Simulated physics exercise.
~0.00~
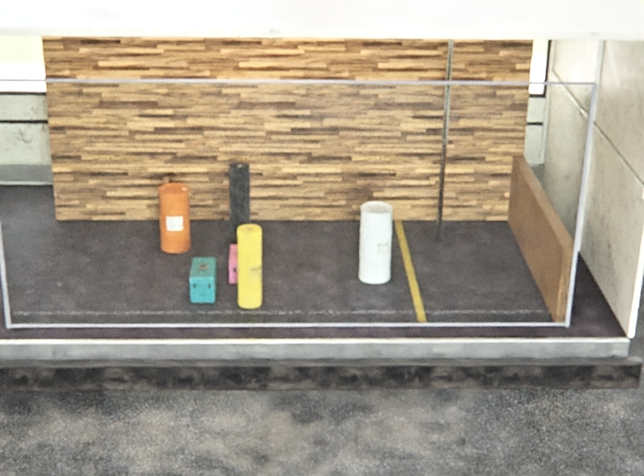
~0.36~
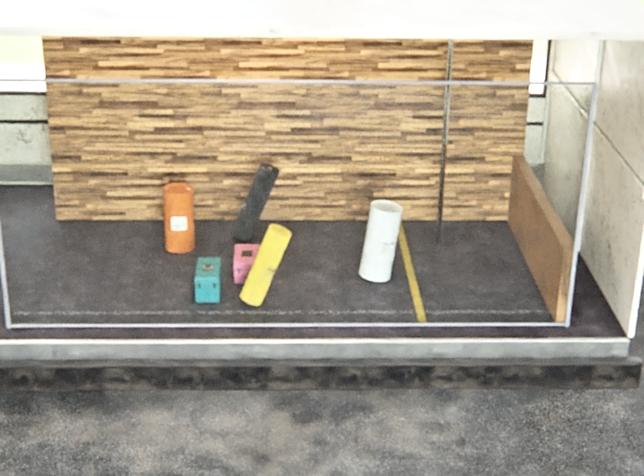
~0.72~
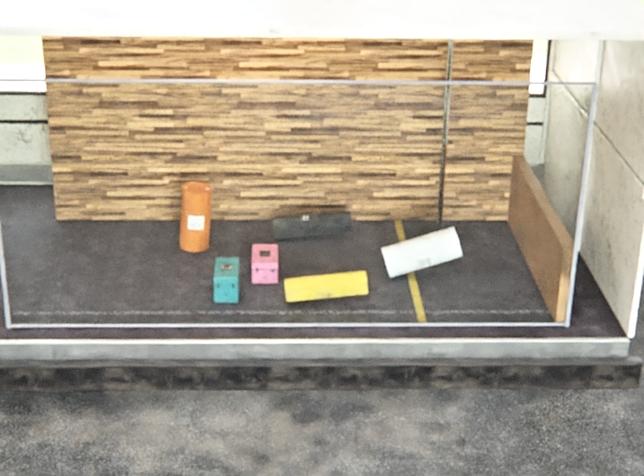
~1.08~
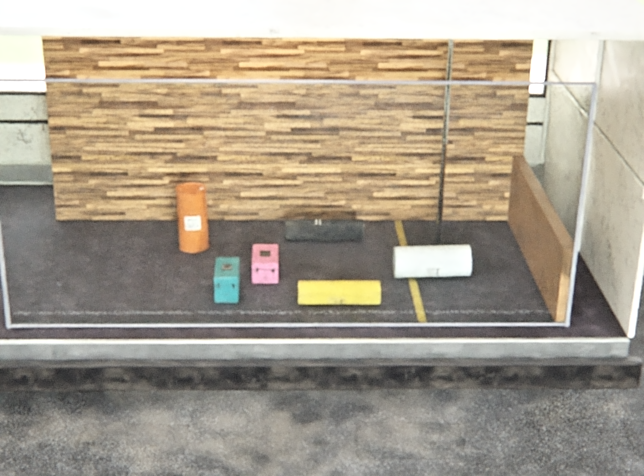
In the bay of a metro car, seen from the front and slightly above through a clear panel, loose goods stand before a wood-patterned wall. An orange drum and a black roll stand behind a teal toolbox, a pink toolbox and a yellow roll, with a white drum just left of a yellow floor line. The rolls and the white drum tip to the right while the toolboxes slide slightly that way. All three topple and shift right, while the orange drum stays upright. The white drum ends on its side past the line, and everything else rests short of it.
